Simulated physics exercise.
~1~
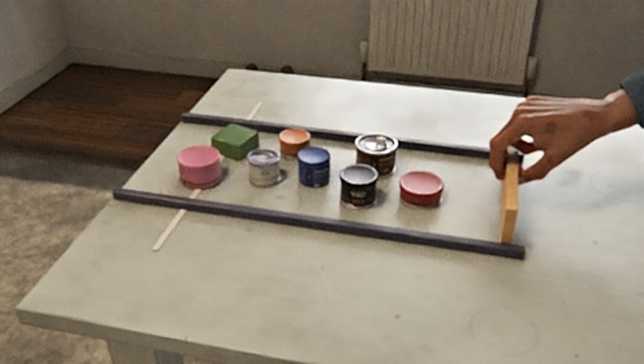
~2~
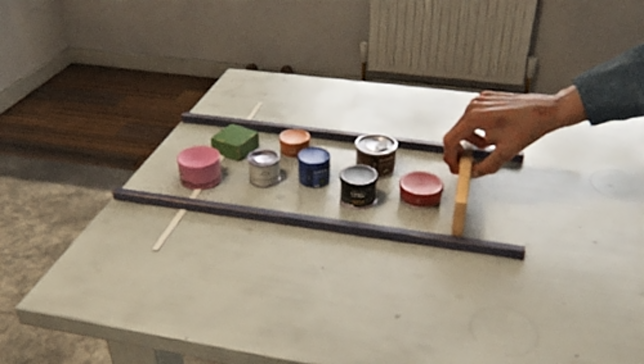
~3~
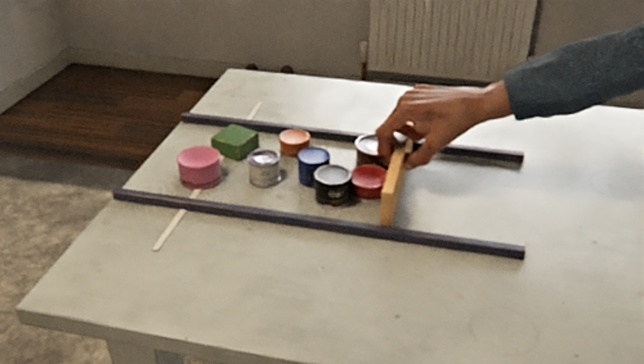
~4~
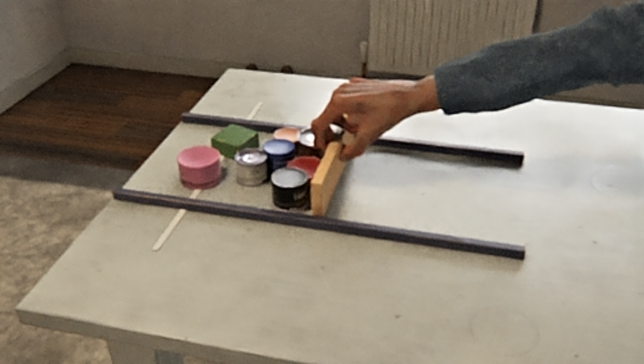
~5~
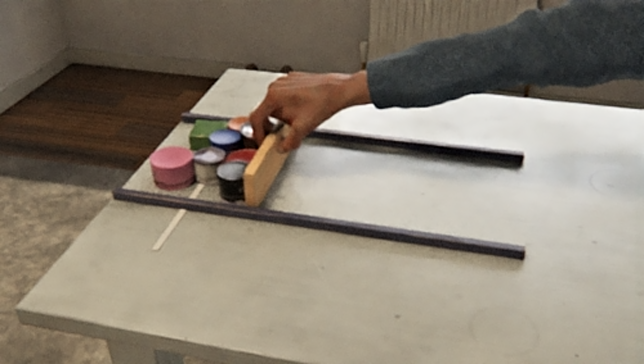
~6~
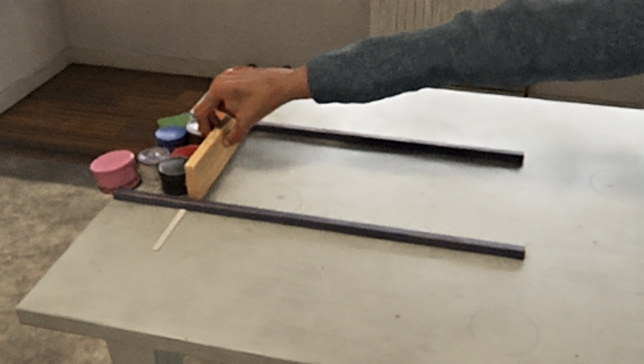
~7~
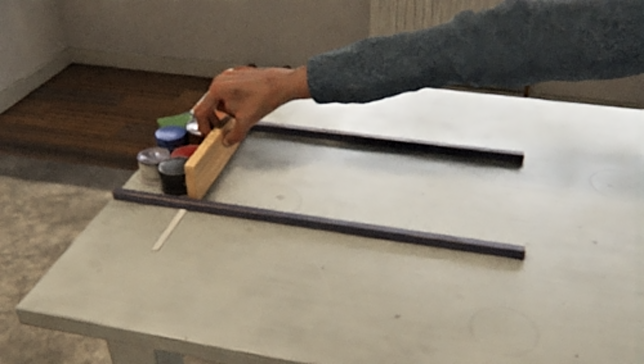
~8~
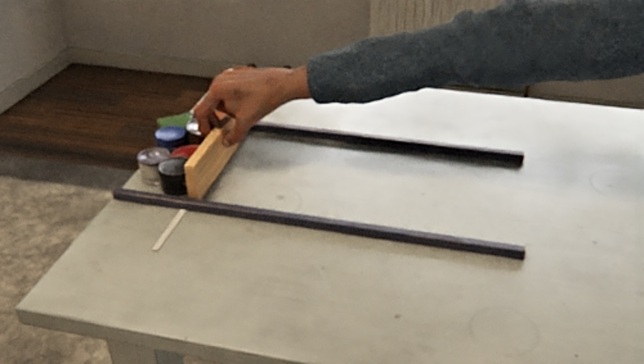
Hand pushing a wooden board left between two rails, bunching small tubs and tins at the table's edge until the pink one drops off.
